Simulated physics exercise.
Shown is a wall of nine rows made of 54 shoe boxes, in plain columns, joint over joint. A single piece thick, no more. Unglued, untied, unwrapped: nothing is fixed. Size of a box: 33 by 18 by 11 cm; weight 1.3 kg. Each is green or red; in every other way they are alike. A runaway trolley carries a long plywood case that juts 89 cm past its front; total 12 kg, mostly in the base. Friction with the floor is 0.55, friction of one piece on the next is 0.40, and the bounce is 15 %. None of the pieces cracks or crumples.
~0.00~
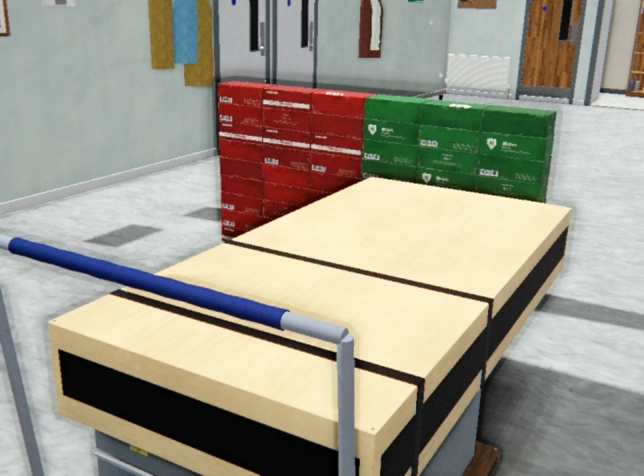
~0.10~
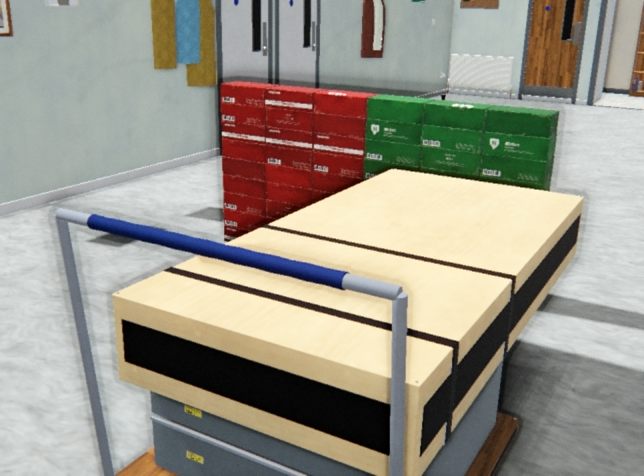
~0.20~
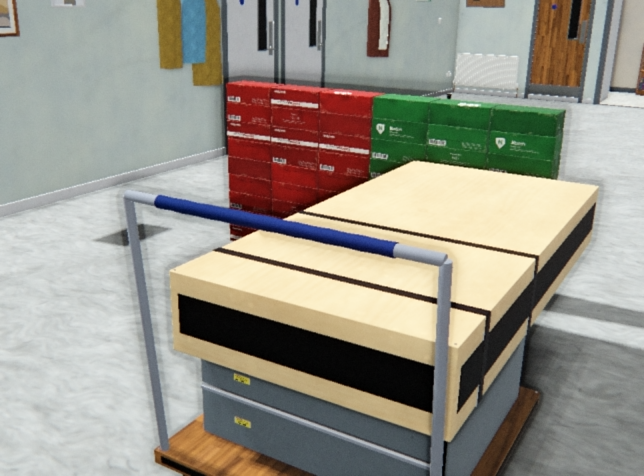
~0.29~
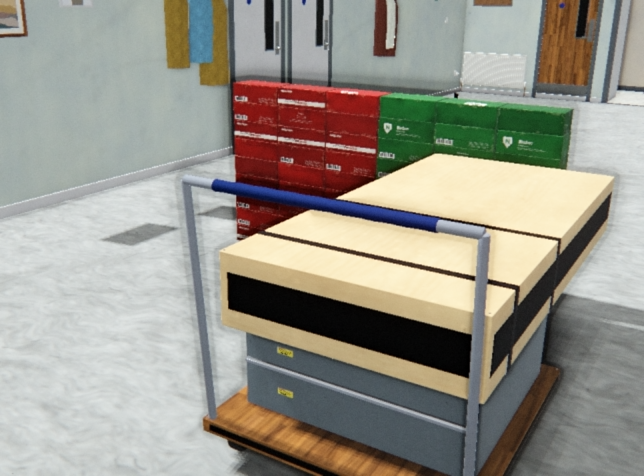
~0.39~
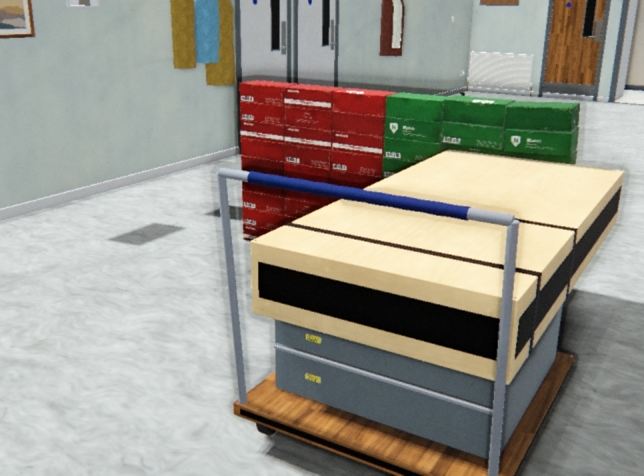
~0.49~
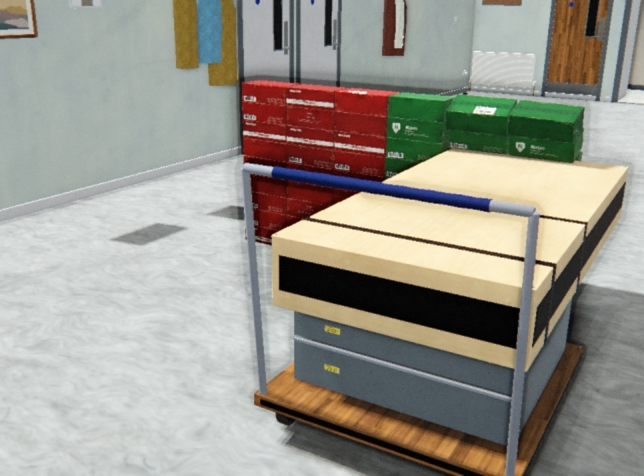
Trolley carrying a long banded wooden block rolling away toward stacked red and green boxes, then nudging several green ones askew.
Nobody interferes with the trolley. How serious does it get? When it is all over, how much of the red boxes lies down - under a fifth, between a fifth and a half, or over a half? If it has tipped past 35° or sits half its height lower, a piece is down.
Down at the end: Under a fifth.
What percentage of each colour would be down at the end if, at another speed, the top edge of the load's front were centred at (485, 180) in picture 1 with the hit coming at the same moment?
Green 70%, red 0%.
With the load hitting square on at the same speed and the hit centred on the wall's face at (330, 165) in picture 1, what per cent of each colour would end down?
Down at the end: Green 30 percent, red 70 percent.
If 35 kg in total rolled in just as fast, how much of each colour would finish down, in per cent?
You'd get green 50 and red 0 percent.
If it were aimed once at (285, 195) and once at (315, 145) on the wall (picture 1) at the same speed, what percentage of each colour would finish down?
First try then second: Green 0 and 30, red 80 and 70 per cent.
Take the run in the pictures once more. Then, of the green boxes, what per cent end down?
Colour green - 50 percent down at the end.
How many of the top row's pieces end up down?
A total of 2.
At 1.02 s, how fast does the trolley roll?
Speed: Around 0.5 m/s.
Around 0.68 s, load 29 cm past the wall's line, still rolling; none of the 27 red boxes down (7 of 54 in all colours); top red box unmoved; top green box tipped 16°, 45 mm lower.
Around 1.02 s, load 46 cm past the wall's line, still rolling; none of the 27 red boxes down (14 of 54 in all colours); top red box unmoved; top green box on its side.
Finally (3.0 s), load 89 cm past the wall's line, stopped; none of the 27 red boxes down (14 of 54 in all colours); top red box unmoved; top green box on its side. That is 0 per cent. Seen by the last camera, middles, top red box near (368, 102), top green box near (569, 126).
